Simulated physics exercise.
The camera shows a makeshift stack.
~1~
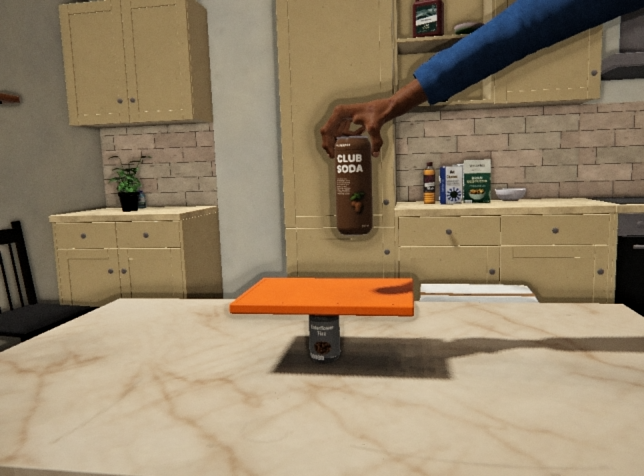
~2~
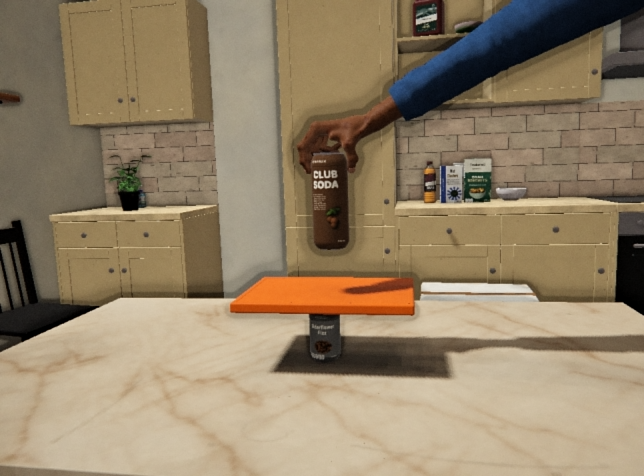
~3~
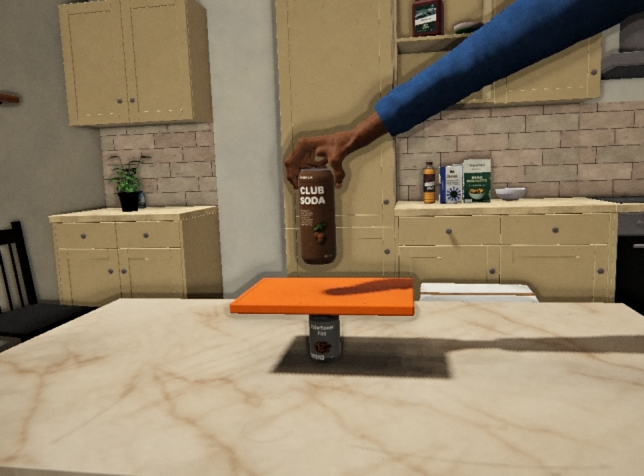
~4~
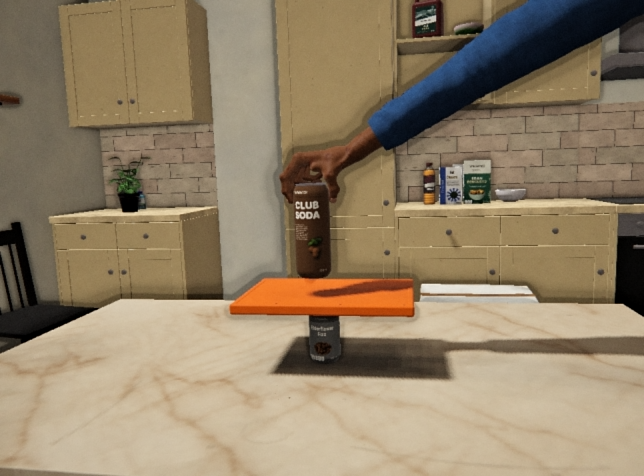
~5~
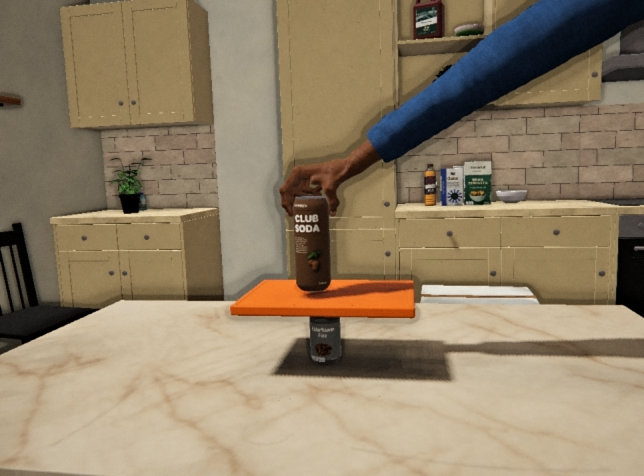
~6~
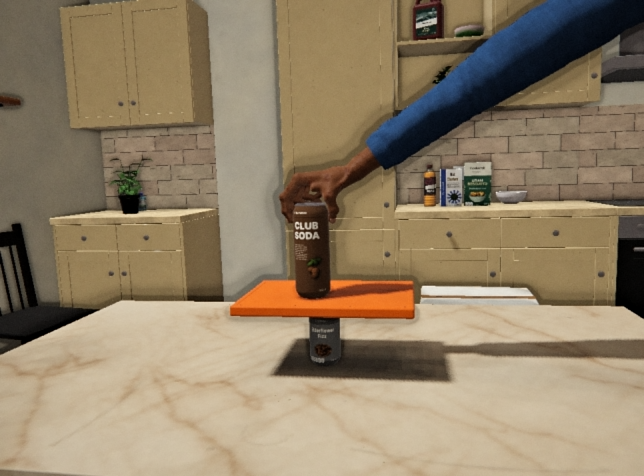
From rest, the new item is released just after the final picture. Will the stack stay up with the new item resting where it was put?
Yes: Watch - it survives it nicely.
Then, 0.20 s after the last picture, nothing has stirred.
Then, 0.50 s after the last picture, brown can resting near (312, 251).
At rest, all 3 in place. Seen from the same camera at the end, brown can near (312, 251). The stack stays up.
